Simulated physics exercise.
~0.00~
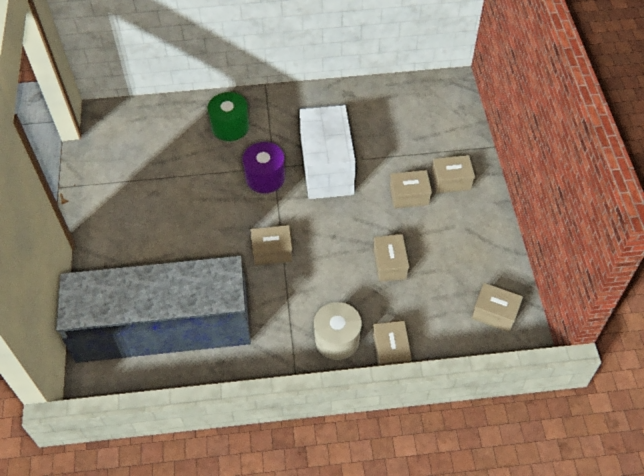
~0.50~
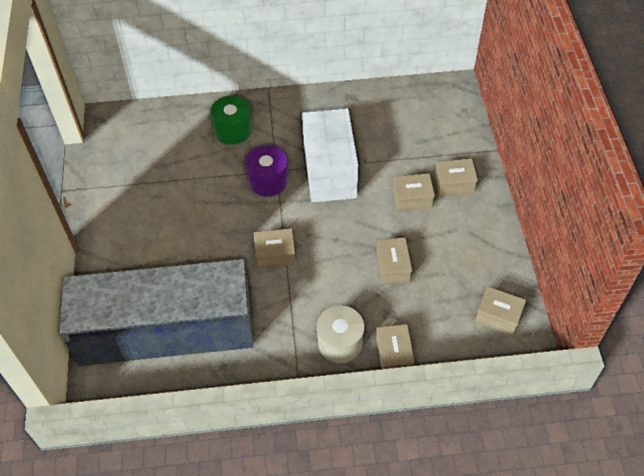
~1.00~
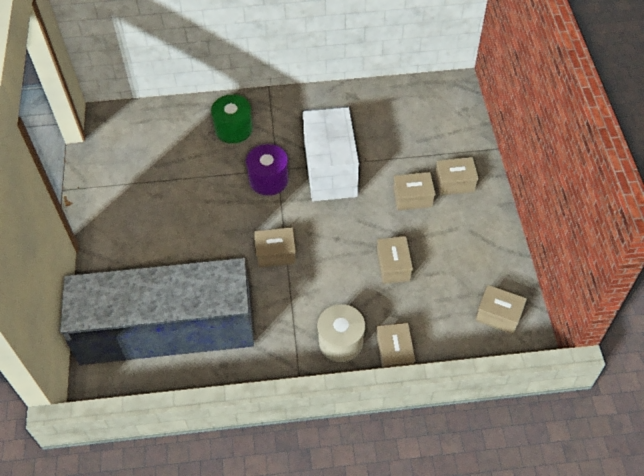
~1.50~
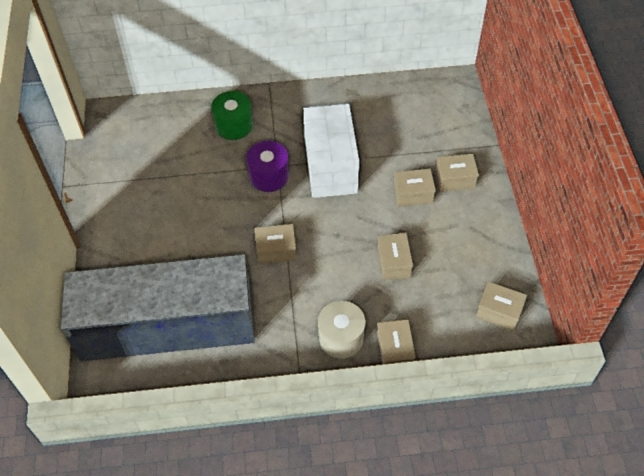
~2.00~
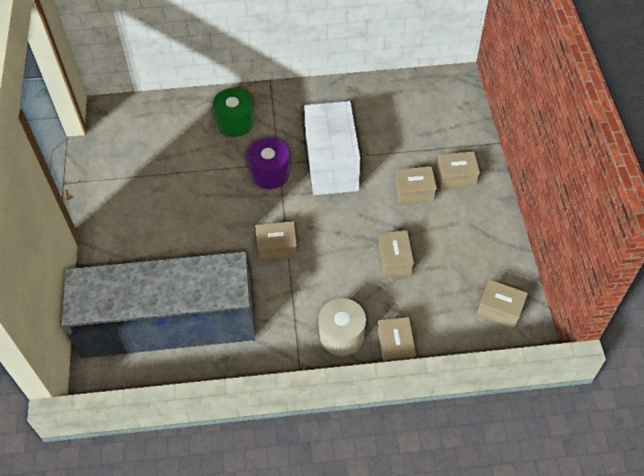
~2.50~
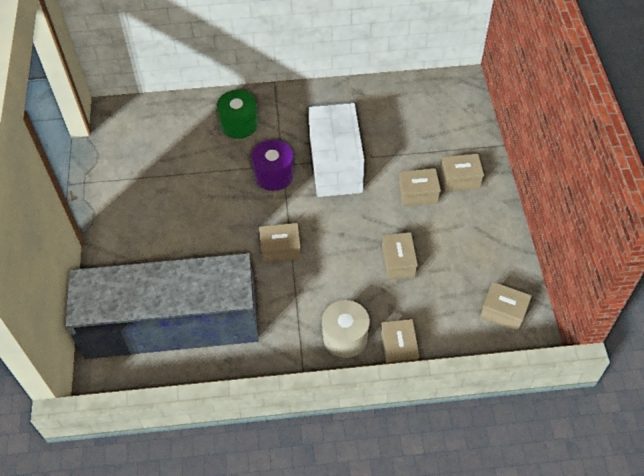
Paving outside a roofless shop dulling from reddish brown to blue-grey, while green and purple tubs and scattered boxes stay put inside.
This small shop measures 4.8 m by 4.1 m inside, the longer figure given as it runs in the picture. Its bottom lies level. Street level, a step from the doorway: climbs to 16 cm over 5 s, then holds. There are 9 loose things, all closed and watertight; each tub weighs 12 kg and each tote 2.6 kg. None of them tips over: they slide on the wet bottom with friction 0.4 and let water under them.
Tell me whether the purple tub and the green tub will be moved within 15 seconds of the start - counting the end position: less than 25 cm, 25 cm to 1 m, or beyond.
Purple tub: A long trip. Green tub: A long trip.
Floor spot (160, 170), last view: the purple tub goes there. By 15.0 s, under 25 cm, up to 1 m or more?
Here it heads a good way off.
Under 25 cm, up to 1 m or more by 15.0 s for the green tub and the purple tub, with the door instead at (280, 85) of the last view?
The green tub drifts well away and the purple tub drifts well away.
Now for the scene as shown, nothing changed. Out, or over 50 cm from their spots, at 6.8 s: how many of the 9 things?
I get 1.
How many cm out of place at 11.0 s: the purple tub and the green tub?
140 and 200 cm, roughly.
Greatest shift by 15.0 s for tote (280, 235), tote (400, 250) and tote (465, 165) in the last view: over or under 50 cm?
Note - in order: Farther; farther; farther.
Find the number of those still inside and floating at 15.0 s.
At that time the total is 9.
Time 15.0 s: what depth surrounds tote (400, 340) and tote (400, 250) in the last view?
Depth approx. 10 cm / 9 cm.
After 3.5 s the purple tub is near (272, 156), 0.0 m from its start, aground; the green tub is near (236, 104), 0.0 m from its start, aground; 0 afloat.
After 6.8 s the purple tub is near (288, 156), 0.2 m from its start, aground; the green tub is near (248, 99), 0.2 m from its start, aground; 0 afloat.
After 11.0 s the purple tub is near (353, 237), 1.4 m from its start, aground; the green tub is near (417, 74), 2.1 m from its start, aground; 6 afloat.
After 15.0 s the purple tub is near (392, 269), 1.9 m from its start, afloat; the green tub is near (453, 145), 2.5 m from its start, afloat; 9 afloat.
